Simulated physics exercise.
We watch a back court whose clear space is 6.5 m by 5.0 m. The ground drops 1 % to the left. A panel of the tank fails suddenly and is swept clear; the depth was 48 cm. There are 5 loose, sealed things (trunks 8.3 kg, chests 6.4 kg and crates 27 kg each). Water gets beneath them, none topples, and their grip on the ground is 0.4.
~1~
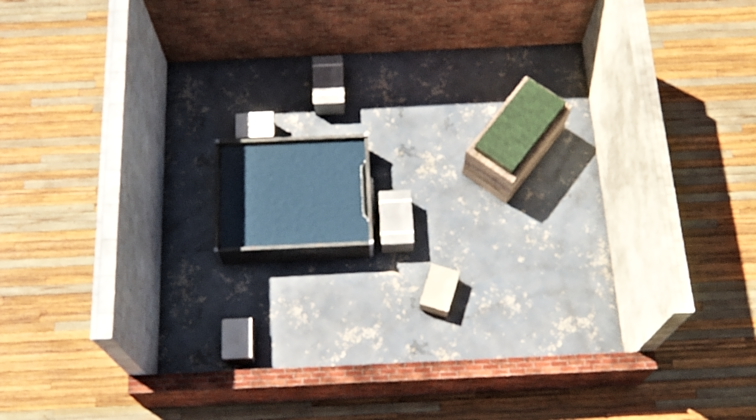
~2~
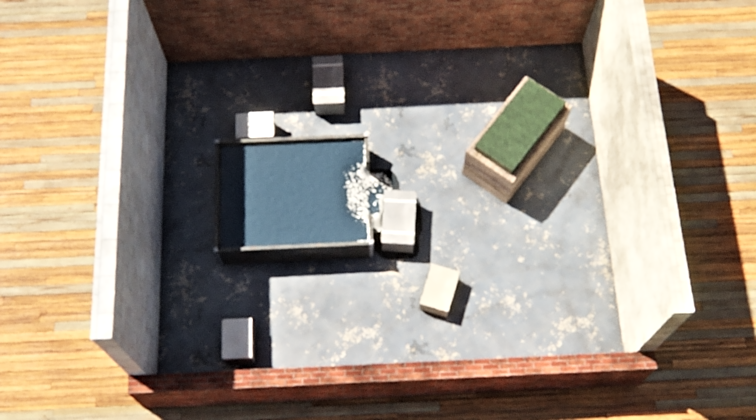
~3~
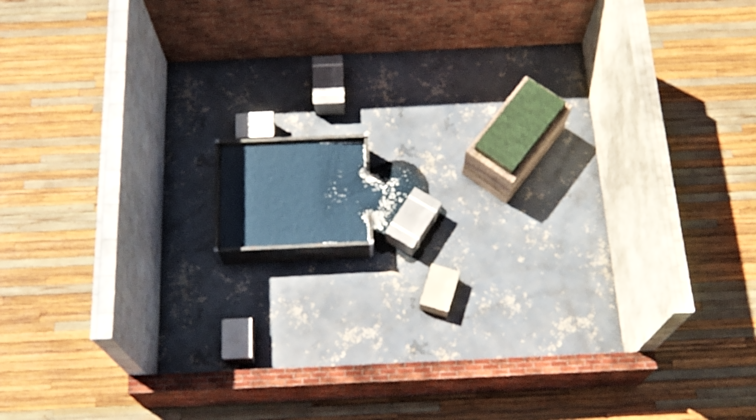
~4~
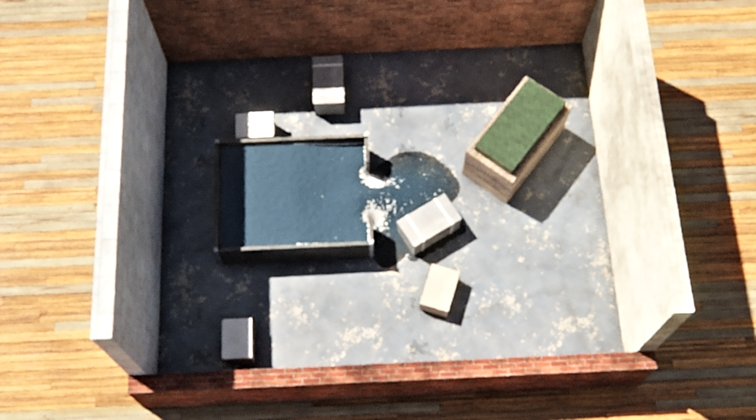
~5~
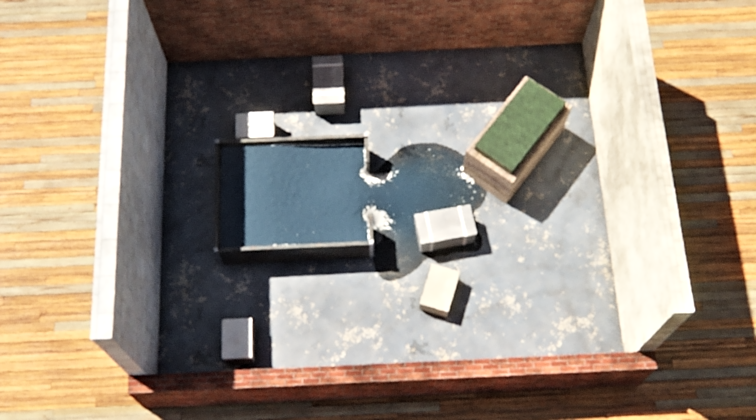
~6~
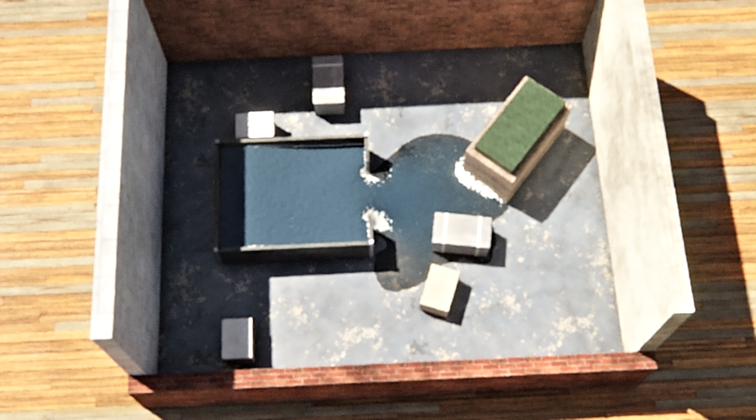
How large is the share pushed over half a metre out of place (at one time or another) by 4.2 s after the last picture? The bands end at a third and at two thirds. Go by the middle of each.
Share: Under a third.
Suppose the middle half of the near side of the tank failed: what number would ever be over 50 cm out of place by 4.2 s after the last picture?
In that case 1 of them.
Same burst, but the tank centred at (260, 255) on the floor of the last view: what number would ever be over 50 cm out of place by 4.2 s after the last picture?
In that case 2 of them.
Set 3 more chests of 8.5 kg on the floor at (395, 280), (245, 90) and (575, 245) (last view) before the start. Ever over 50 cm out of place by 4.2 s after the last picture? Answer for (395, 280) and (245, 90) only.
In turn: Short of it, less.
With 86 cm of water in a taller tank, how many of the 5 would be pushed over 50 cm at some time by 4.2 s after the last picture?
In that case 3 of them.
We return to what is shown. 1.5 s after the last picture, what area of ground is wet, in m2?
Some 15 m2.
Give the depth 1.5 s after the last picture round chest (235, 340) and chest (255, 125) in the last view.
About 0 and 0 cm.
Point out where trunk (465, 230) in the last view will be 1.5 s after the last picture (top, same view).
Near (609, 309).
Then, 0.4 s after the last picture 1 of 5 are over 50 cm from their spots; 0 afloat.
Then, 1.5 s after the last picture 1 of 5 are over 50 cm from their spots; 1 afloat.
Then, 2.8 s after the last picture 1 of 5 are over 50 cm from their spots; 1 afloat.
Then, 4.2 s after the last picture 1 of 5 are over 50 cm from their spots, and 1 have been at some point; 1 afloat.
